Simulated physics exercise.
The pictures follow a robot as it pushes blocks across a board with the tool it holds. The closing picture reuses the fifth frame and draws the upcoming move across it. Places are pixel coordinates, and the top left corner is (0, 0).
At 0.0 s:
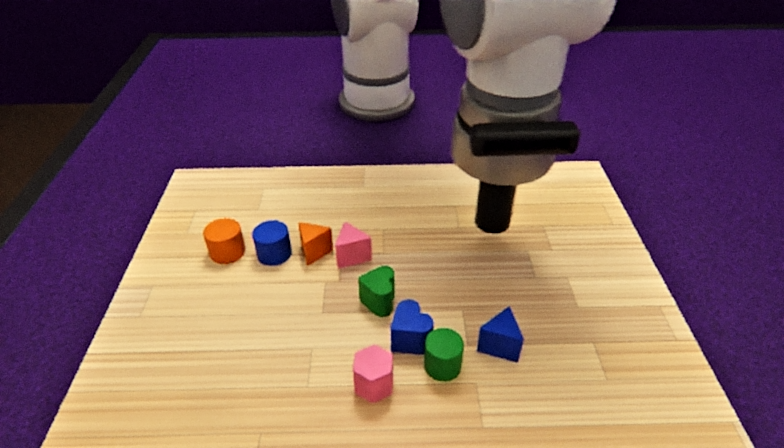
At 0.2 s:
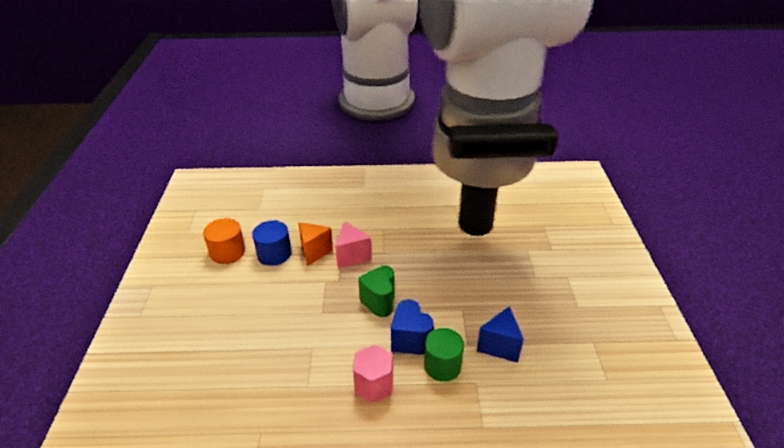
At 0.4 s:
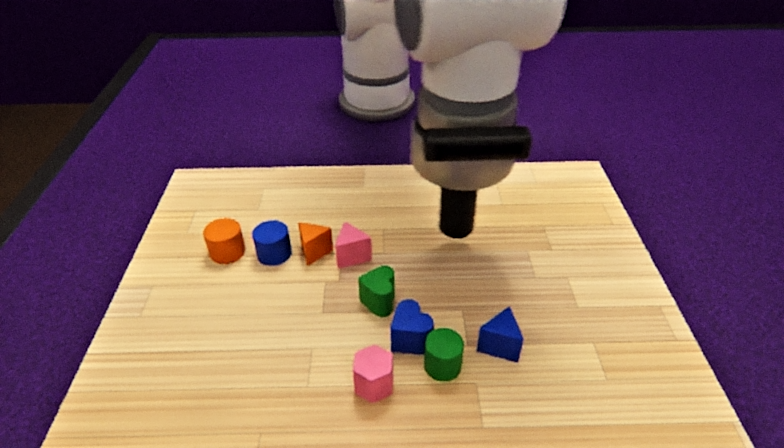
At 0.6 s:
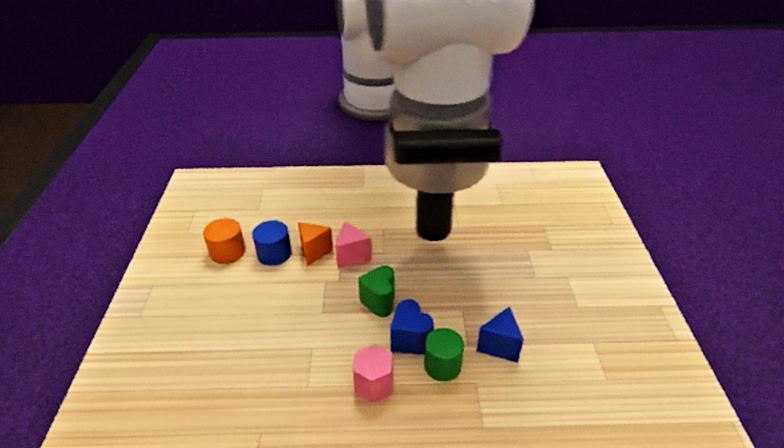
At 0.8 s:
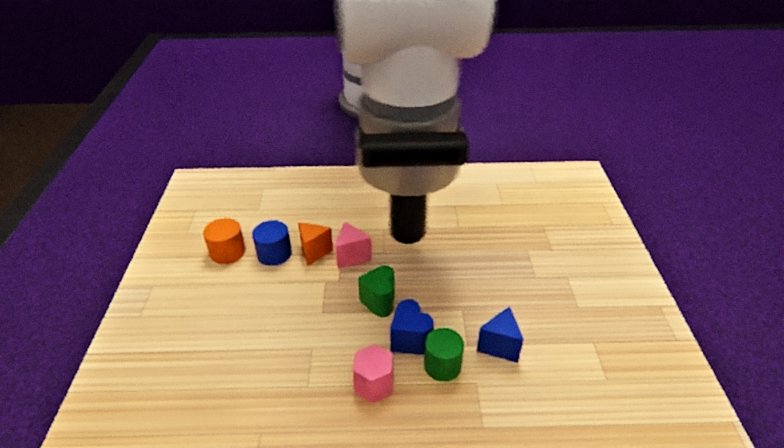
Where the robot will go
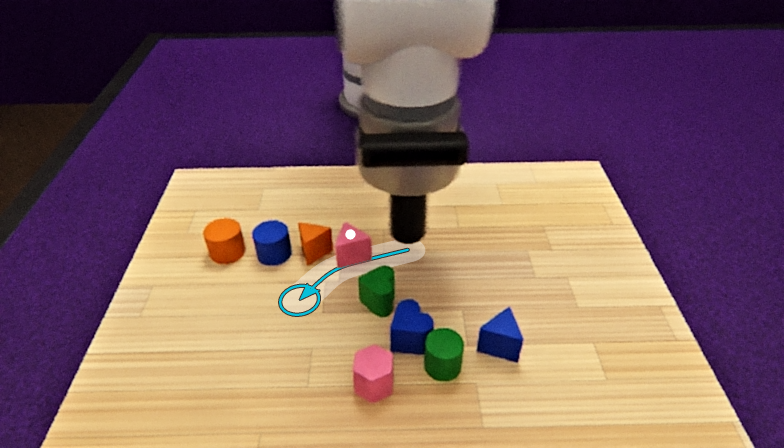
On a wooden board set on a purple surface, a robot arm with a black cylindrical tool glides steadily left above the far side, nearing the pink triangle, while the orange, blue, pink and green blocks remain still.
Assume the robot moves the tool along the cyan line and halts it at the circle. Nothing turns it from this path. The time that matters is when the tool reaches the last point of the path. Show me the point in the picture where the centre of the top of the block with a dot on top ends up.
Somewhere near (288, 250).
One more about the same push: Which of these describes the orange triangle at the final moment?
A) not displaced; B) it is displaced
The answer is B.
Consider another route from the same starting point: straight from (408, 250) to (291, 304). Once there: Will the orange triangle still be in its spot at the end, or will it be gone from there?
The result: It moves.
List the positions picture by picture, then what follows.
Tip of the tool at (492, 224), middles of tops, blue round block at (270, 231), orange triangle at (311, 230), pink triangle at (350, 234), green heart at (379, 279), in the first picture.
Tool at (475, 226), nothing pushed, in the second picture.
Tool at (456, 229), nothing pushed, in the third picture.
Tool at (433, 231), nothing pushed, in the fourth picture.
Tool at (408, 234), blue round block at (270, 231), orange triangle at (311, 230), pink triangle at (350, 234), green heart at (379, 279), in the fifth picture.
The line goes from (408, 250) over (368, 259) and (330, 273) to (300, 300); the dot is on the pink triangle.
The first path, step by step. One third of the way, tool at (367, 243); pink triangle at (336, 236), turned 40° clockwise.
Two thirds of the way, tool at (327, 257); orange triangle at (300, 227), turned 25° clockwise; pink triangle at (298, 245), turned 75° clockwise.
At the end, tool at (297, 283); blue round block at (265, 230); orange triangle at (300, 227), turned 25° clockwise; pink triangle at (288, 250), turned 90° clockwise; green heart unmoved.
